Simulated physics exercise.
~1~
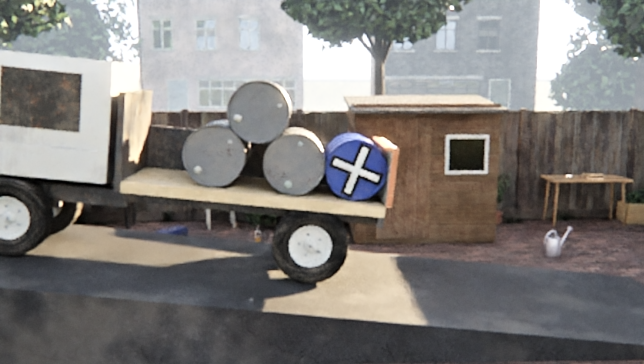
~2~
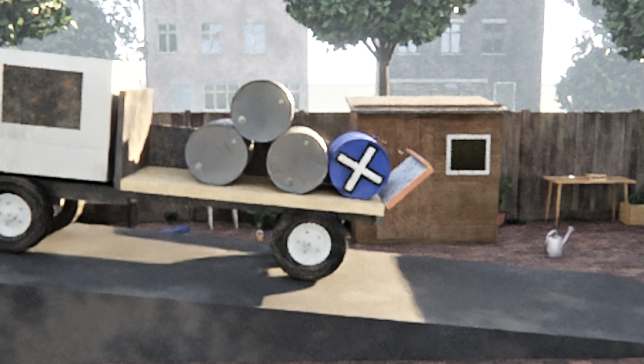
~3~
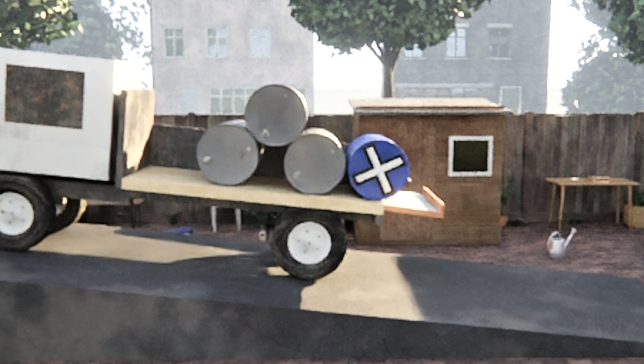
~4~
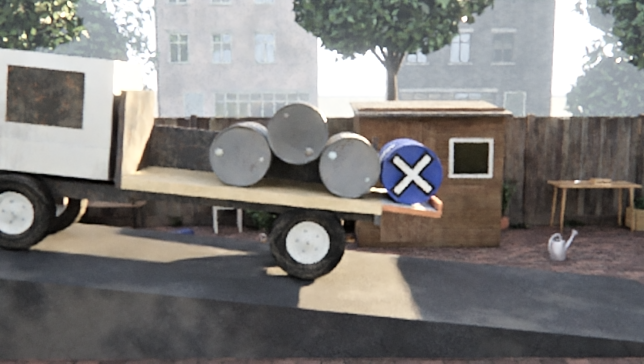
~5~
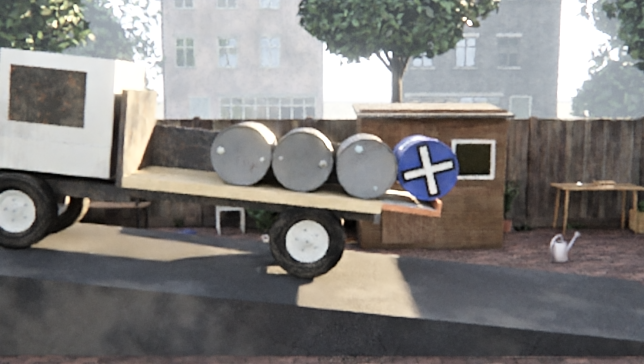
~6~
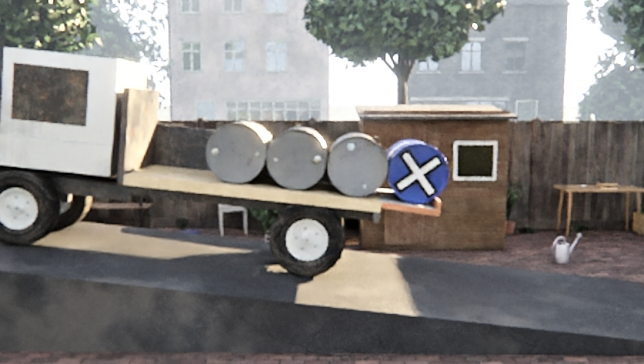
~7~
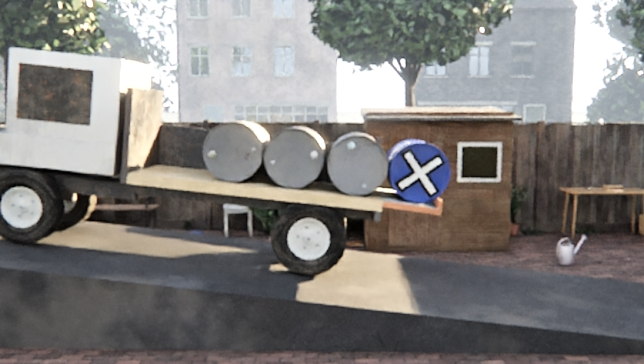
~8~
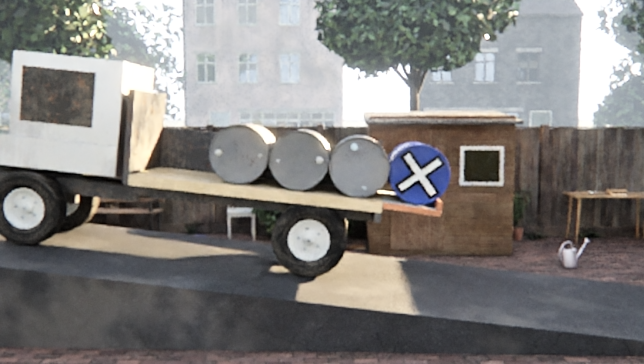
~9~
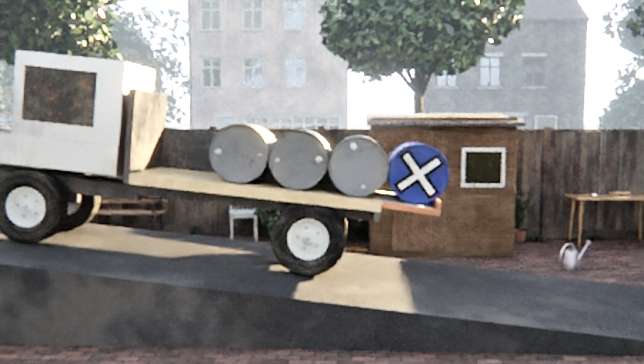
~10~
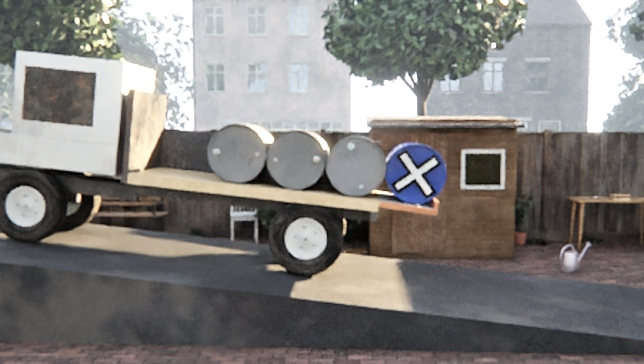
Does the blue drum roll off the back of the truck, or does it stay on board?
It stays on board. The blue drum rolls out onto the lowered tailgate, shifts back a little and comes to rest there.
